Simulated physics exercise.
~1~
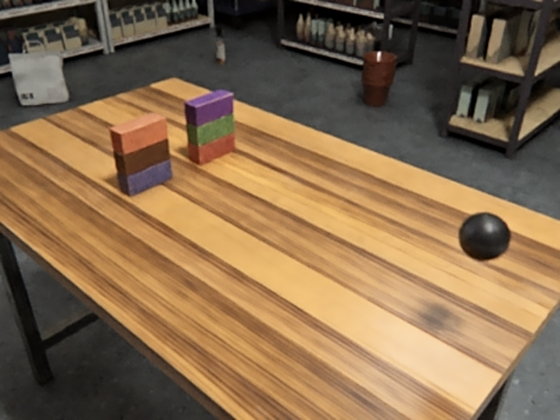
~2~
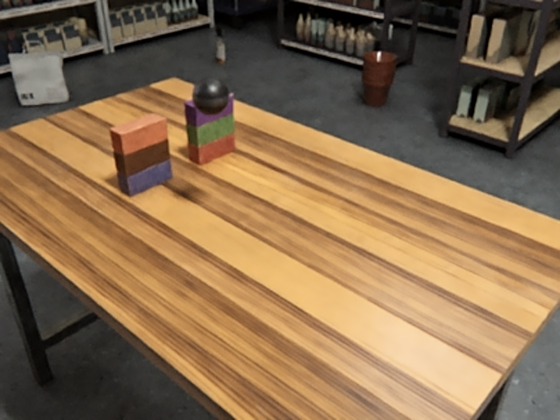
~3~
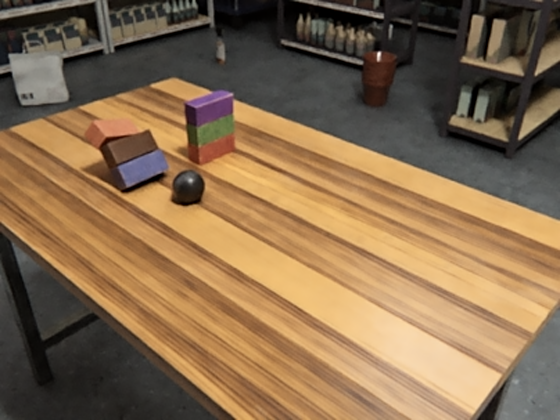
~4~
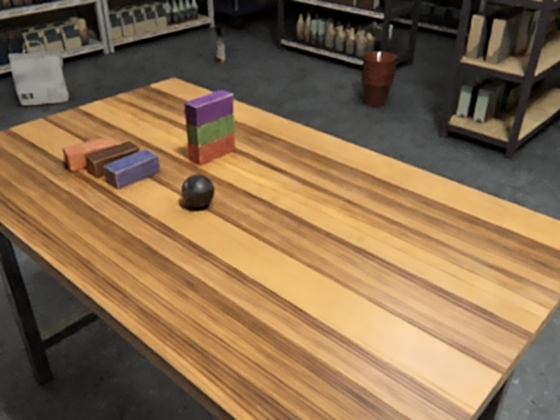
We see a black ball fly leftward over a striped wooden table toward two stacks of colored blocks, then drop beside them as the orange, brown and blue stack topples left and ends up lying on the table, while the purple, green and red stack stays standing.
